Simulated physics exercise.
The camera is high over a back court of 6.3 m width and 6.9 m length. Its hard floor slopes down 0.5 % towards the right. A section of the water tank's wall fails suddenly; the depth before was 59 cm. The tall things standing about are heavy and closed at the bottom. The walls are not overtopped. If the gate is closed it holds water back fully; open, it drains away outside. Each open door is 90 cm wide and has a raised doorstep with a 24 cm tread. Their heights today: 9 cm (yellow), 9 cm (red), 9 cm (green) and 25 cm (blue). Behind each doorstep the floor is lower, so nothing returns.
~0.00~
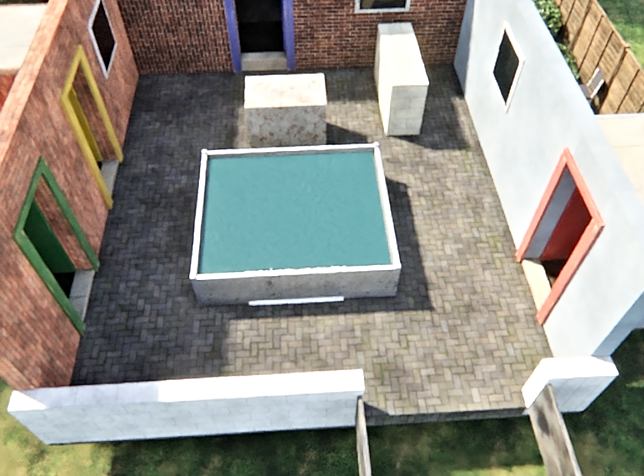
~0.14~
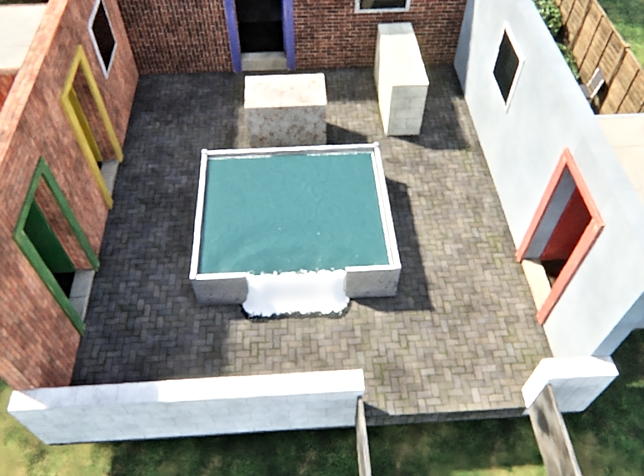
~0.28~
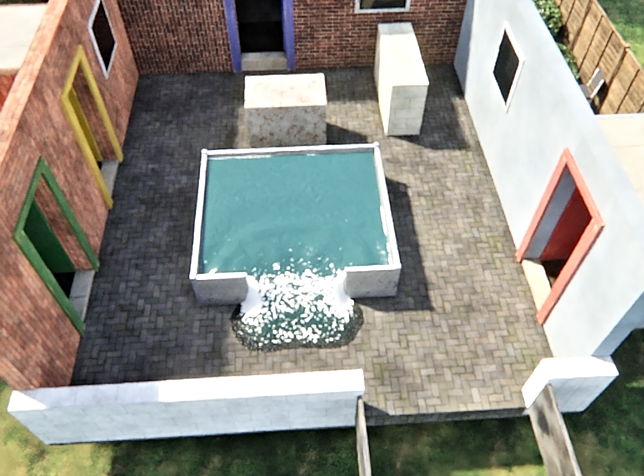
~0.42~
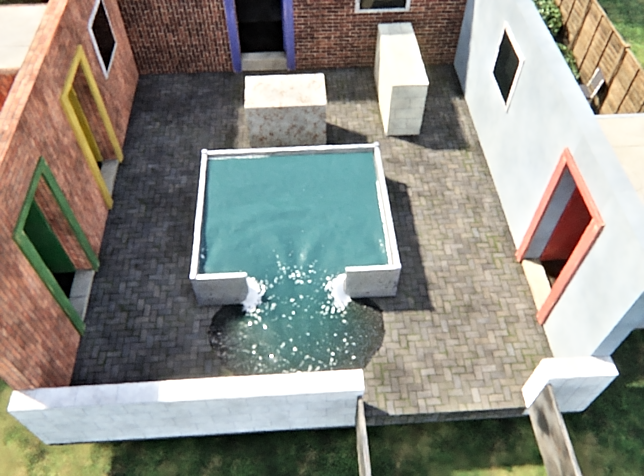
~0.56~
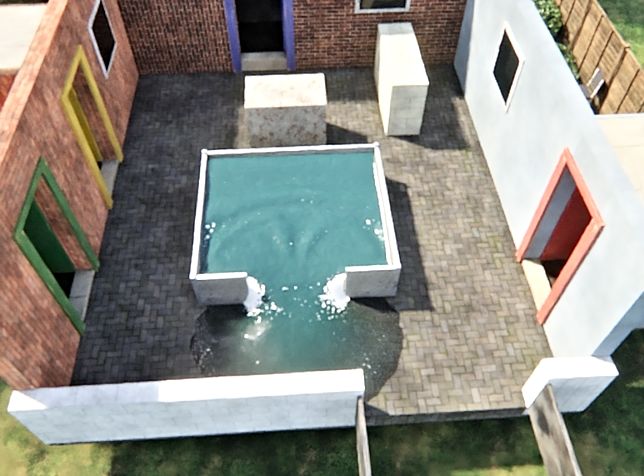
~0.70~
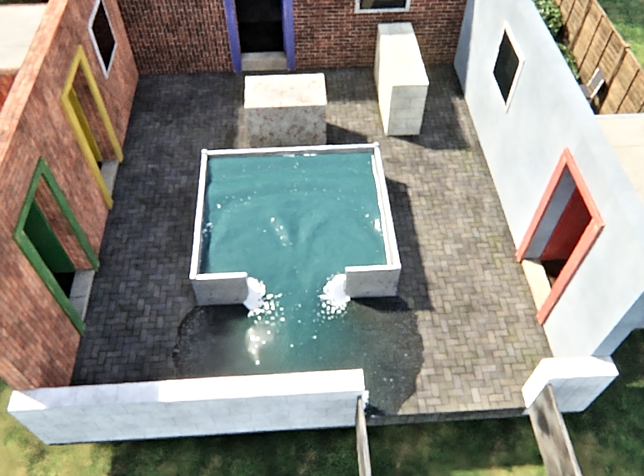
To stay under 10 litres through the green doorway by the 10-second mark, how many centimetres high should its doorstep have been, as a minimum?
Close to 12.5 cm is just enough.
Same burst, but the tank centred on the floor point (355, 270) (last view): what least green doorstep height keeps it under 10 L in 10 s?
Then roughly 11.0 cm.
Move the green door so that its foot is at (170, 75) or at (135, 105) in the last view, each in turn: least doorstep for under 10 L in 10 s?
Roughly 12.0 and 9.5 cm.
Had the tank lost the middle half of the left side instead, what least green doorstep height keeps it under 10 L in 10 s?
Then roughly 27 cm.
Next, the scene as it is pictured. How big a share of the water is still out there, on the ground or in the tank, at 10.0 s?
About 76 per cent.
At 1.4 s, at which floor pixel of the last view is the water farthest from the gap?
Near (79, 414).
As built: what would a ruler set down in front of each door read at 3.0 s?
In cm: Yellow 1, red 10, green 15, blue 0.
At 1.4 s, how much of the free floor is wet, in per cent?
Near 15 per cent is wet.
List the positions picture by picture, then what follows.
Still water, 59 cm deep, in the water tank at (294, 209); the green door at (64, 256) is dry, in the first picture.
The front is at (251, 316), 0.3 m from the gap at (297, 288); 0.3 m2 of floor is wet, 59 cm left at the back, in the second picture.
Water pours out at (297, 290) and has run 0.8 m, to (264, 347); about 11 cm deep outside, 59 cm at the back, in the third picture.
The front is at a hidden place, 1.3 m from the gap at (297, 291); 2.3 m2 of floor is wet, 59 cm left at the back, in the fourth picture.
The front is at a hidden place, 1.5 m from the gap at (297, 290); 3.3 m2 of floor is wet, 59 cm left at the back, in the fifth picture.
Water pours out at (297, 290) and has run 1.8 m, to a hidden place; about 7 cm deep outside, 56 cm at the back; the green door at (64, 256), 3.0 m from the gap, is still 1.7 m from the nearest water, in the sixth picture.
After 1.4 s water covers 15 % of the floor, deepest (45 cm) near (298, 388); it has not reached the green door.
After 3.0 s water covers 35 % of the floor, deepest (33 cm) near (79, 414); 15 cm at the green door, 4 litres in over its 9 cm doorstep.
After 10.0 s water covers 95 % of the floor, deepest (14 cm) near (357, 68); 7 cm at the green door, 35 litres in over its 9 cm doorstep.
At the green door as built, the water arrived by 2.1 s and peaked near 15 cm at 3.0 s.
Run again over the same 10 s with other heights there, 14 litres in over 11.5 cm, 6 litres over 13.5 cm. The limit of 10 litres is kept from about 12.5 cm up.
